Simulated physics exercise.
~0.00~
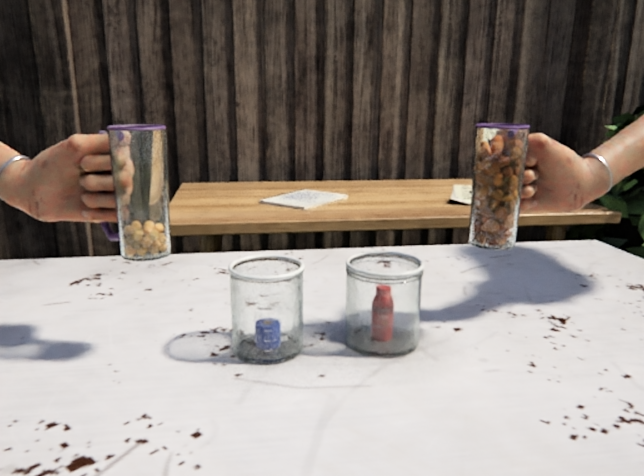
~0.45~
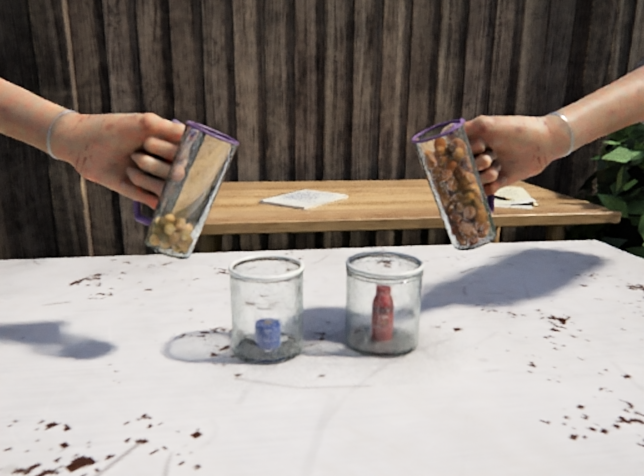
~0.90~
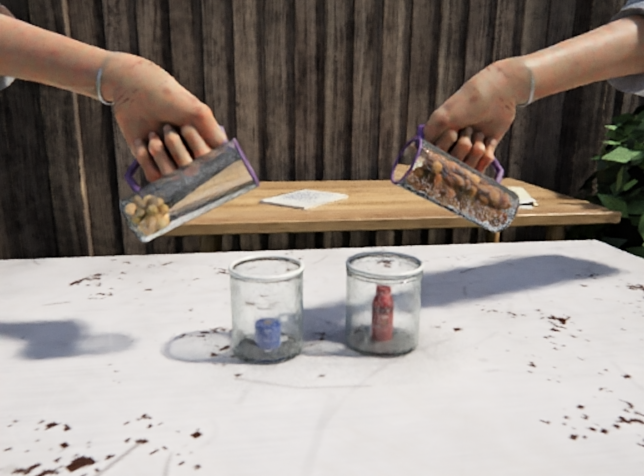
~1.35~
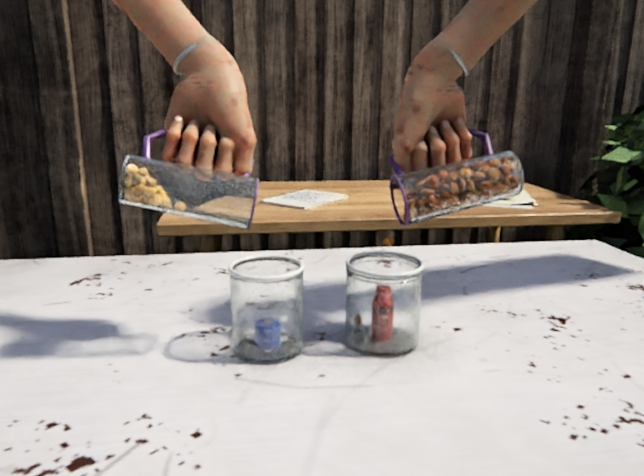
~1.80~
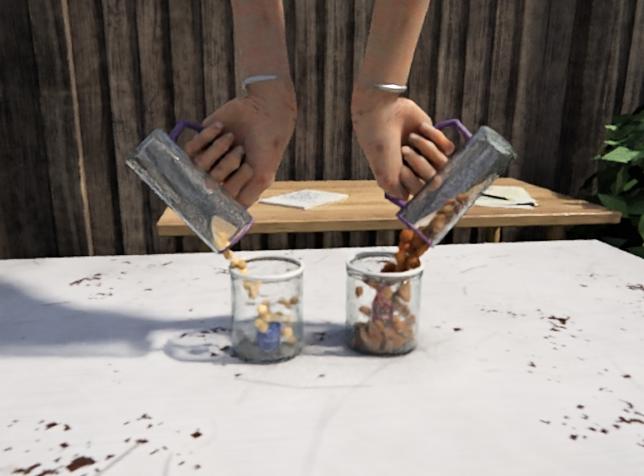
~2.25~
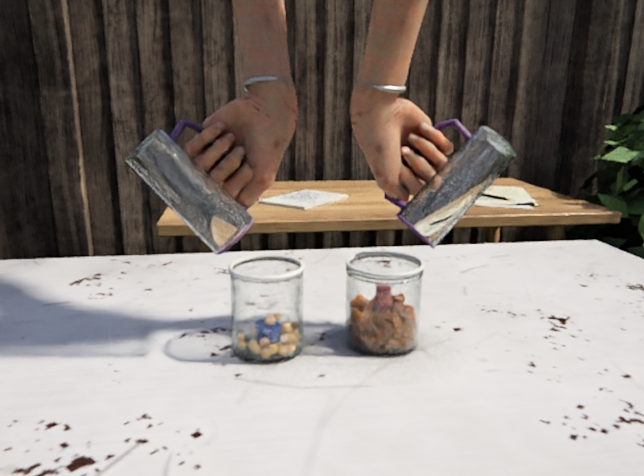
A speckled white table stands before a dark plank wall with a wooden bench, seen from the front and slightly above. Two clear jars sit on it, the left holding a small blue object, the right a taller red bottle shape. Above them, two hands hold glass cups of pale yellow bits and brown pieces. The hands tilt the cups inward, swing over them and tip further until both cupfuls pour into the jars. The cups end empty, with the left jar shallowly filled, the right about half full, and both objects' tops still showing.
